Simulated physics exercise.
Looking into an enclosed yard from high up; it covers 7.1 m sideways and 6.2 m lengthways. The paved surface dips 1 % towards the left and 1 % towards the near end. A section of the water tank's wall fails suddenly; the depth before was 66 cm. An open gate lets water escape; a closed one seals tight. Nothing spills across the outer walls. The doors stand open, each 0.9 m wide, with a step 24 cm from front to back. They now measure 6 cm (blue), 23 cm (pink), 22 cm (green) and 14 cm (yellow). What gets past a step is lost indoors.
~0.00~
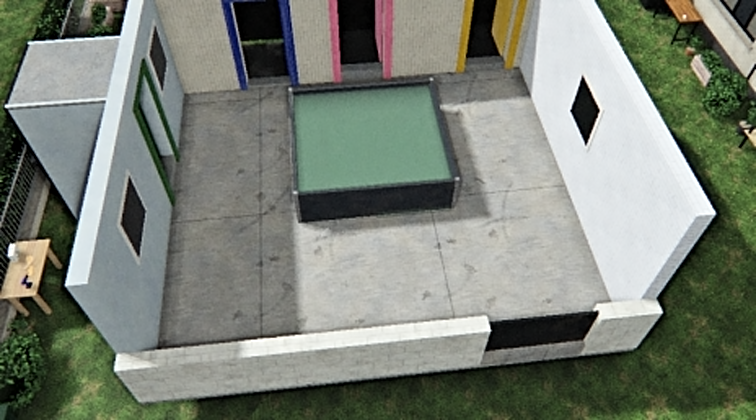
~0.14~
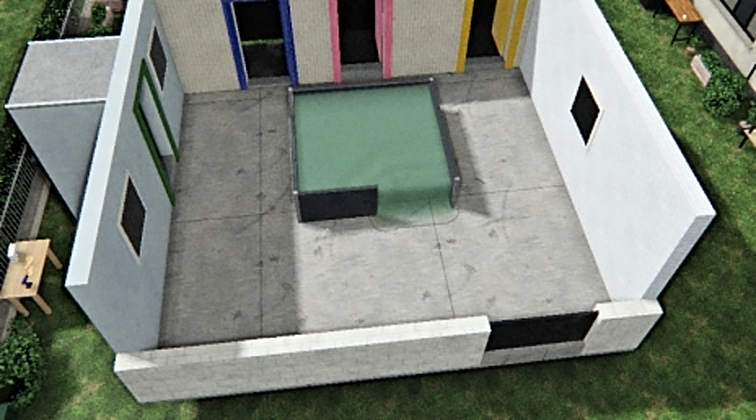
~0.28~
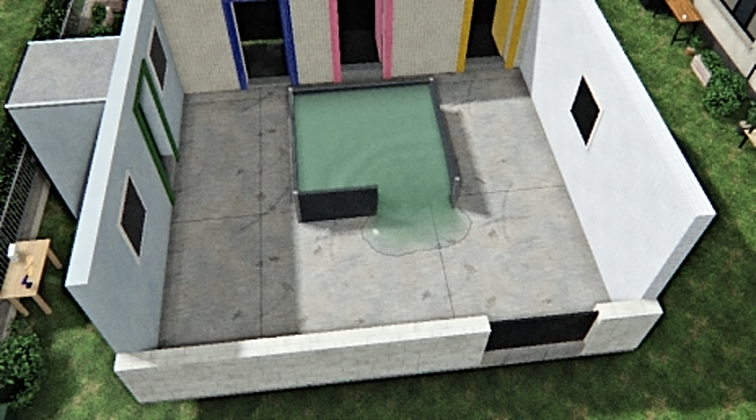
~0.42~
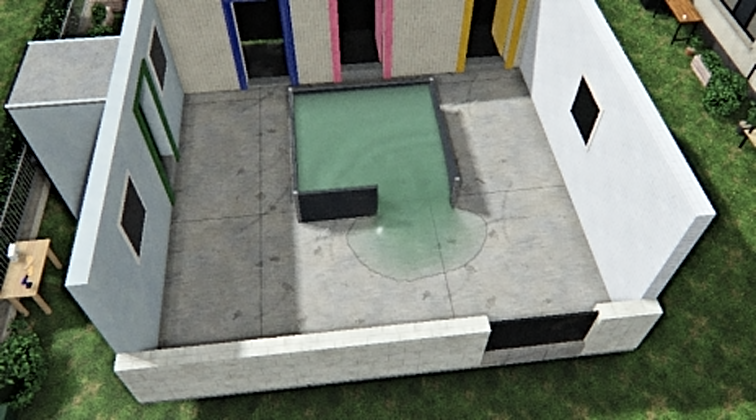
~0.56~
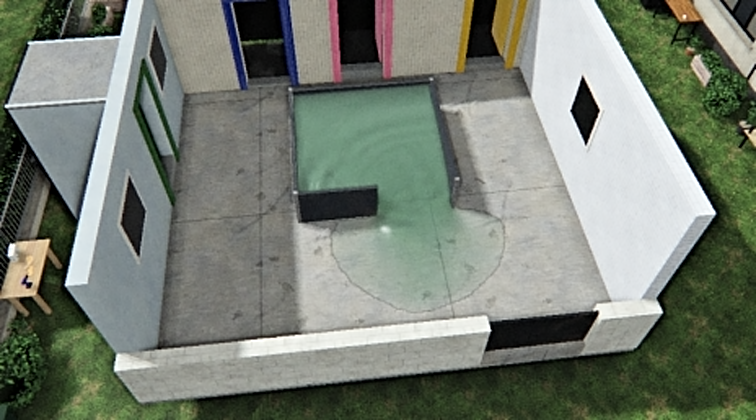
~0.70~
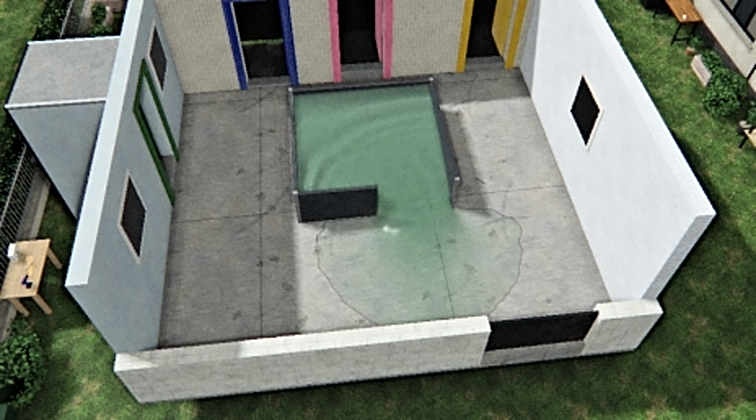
In this clip, part of the near wall of a green water tank in a walled yard gives way, and water pours through the gap, spreading across the grey paving in a widening, rounded sheet towards the low front wall.
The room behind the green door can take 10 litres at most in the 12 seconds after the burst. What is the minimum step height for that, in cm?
At least 13 cm or so.
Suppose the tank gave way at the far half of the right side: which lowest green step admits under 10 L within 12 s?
About 12.0 cm.
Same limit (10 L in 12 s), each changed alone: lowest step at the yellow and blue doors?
Roughly 12.5 cm at yellow and 11.0 cm at blue.
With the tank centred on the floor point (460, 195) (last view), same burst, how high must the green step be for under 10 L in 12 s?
Then roughly 12.5 cm.
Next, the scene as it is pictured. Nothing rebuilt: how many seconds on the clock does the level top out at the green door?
Near 11.0 s.
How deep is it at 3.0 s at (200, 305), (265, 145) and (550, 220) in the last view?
Roughly 5, 0 and 10 cm, in turn.
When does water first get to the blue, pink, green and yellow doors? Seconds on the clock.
Blue 6.0 s, pink 5.5 s, green 3.8 s, yellow 4.5 s.
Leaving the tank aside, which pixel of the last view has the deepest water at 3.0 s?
At about (617, 327).
After 1.4 s water covers 25 % of the floor, deepest (42 cm) near (429, 213); it has not reached the green door.
After 3.0 s water covers 40 % of the floor, deepest (41 cm) near (617, 327); it has not reached the green door.
After 12.0 s water covers 100 % of the floor, deepest (20 cm) near (172, 221); 18 cm at the green door, 0 litres in over its 22 cm step.
At the green door as built, the water arrived by 3.9 s and peaked near 18 cm at 11.0 s.
With a step of 10.5 cm, 24 litres would have come in within the 12 s; with 14.5 cm, 6 litres. So under 10 litres takes about 13 cm.
